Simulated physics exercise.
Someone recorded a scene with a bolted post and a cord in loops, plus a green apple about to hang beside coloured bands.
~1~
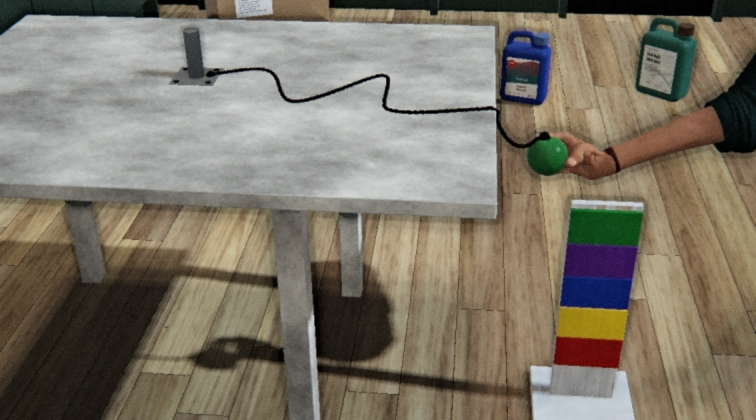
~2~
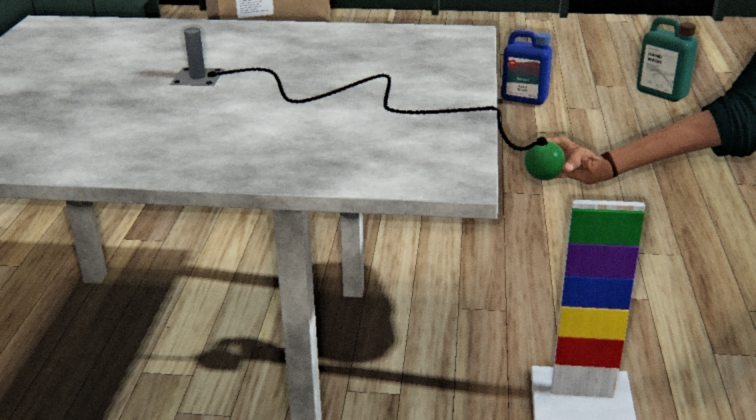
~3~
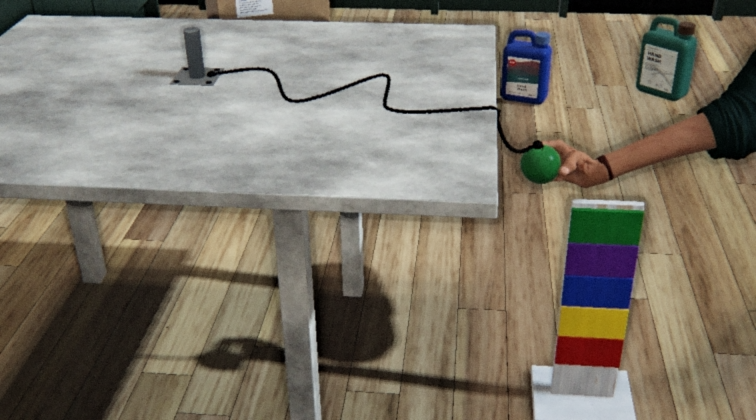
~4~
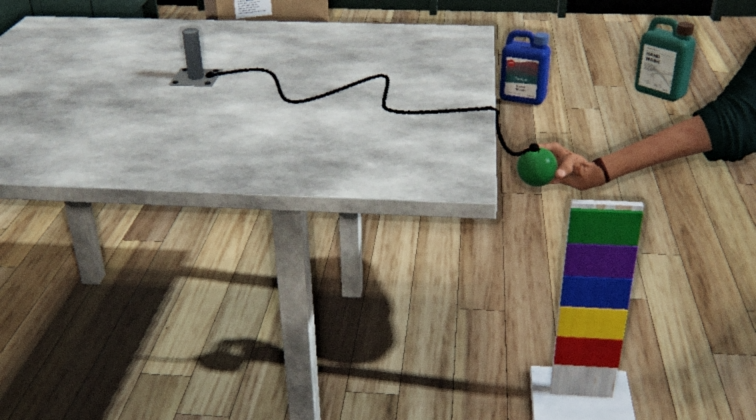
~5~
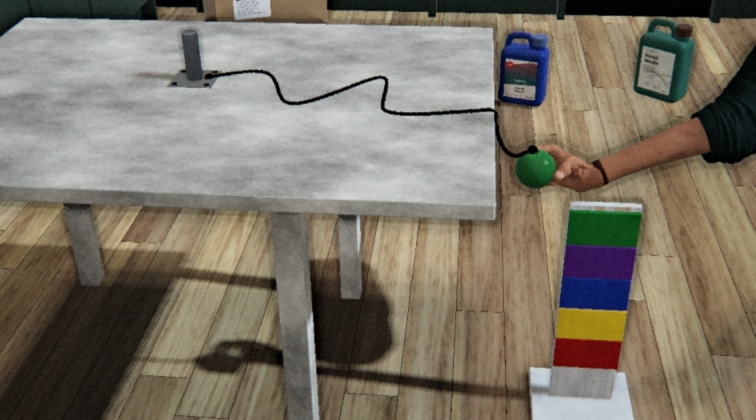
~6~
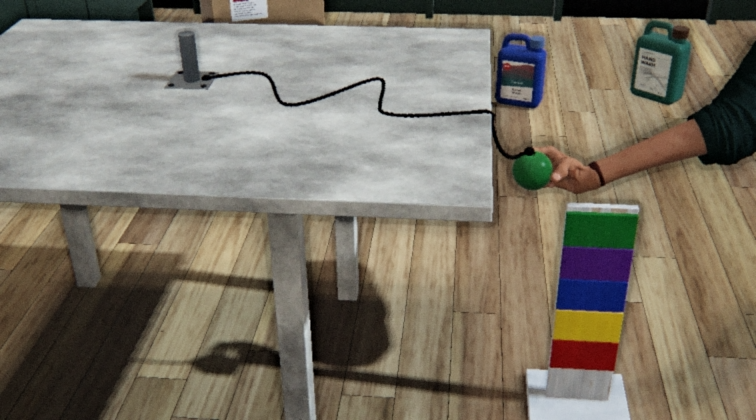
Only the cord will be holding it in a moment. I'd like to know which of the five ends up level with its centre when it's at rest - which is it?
It's yellow.
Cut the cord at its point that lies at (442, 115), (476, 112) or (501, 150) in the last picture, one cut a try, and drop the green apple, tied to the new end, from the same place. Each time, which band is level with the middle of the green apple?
In turn it lines up with green, purple and blue.
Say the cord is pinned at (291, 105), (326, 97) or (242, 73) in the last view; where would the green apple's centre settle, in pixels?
Result per try (px, approx.): (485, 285); (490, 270); (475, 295).
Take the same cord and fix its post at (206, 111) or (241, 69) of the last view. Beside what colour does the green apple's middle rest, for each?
For the first spot, red; for the second, red.
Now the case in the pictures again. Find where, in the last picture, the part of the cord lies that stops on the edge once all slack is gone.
Look near (383, 93).
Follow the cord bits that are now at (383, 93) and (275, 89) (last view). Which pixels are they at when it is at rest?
Final positions are (491, 105) and (304, 87), in that order.
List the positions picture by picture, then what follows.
The first frame shows green apple (547, 156); green (605, 229); purple (600, 262); blue (596, 294); yellow (592, 324); red (588, 354).
The second frame shows green apple (544, 161); cord through (256, 70) (289, 100) (363, 82) (386, 103) (471, 110).
The third frame shows green apple (541, 164).
The fourth frame shows green apple (537, 167); cord through (254, 70) (287, 101) (361, 82) (384, 103) (469, 110).
The fifth frame shows green apple (535, 169).
The sixth frame shows green apple (532, 170); cord through (250, 73) (283, 104) (357, 85) (380, 106) (465, 113).
A little later, apple near (518, 315); level with yellow.
Next, apple near (450, 298); level with yellow.
Later still, apple near (495, 310); level with yellow.
When it is over, apple near (475, 310); level with yellow. Its middle rests at the yellow band.
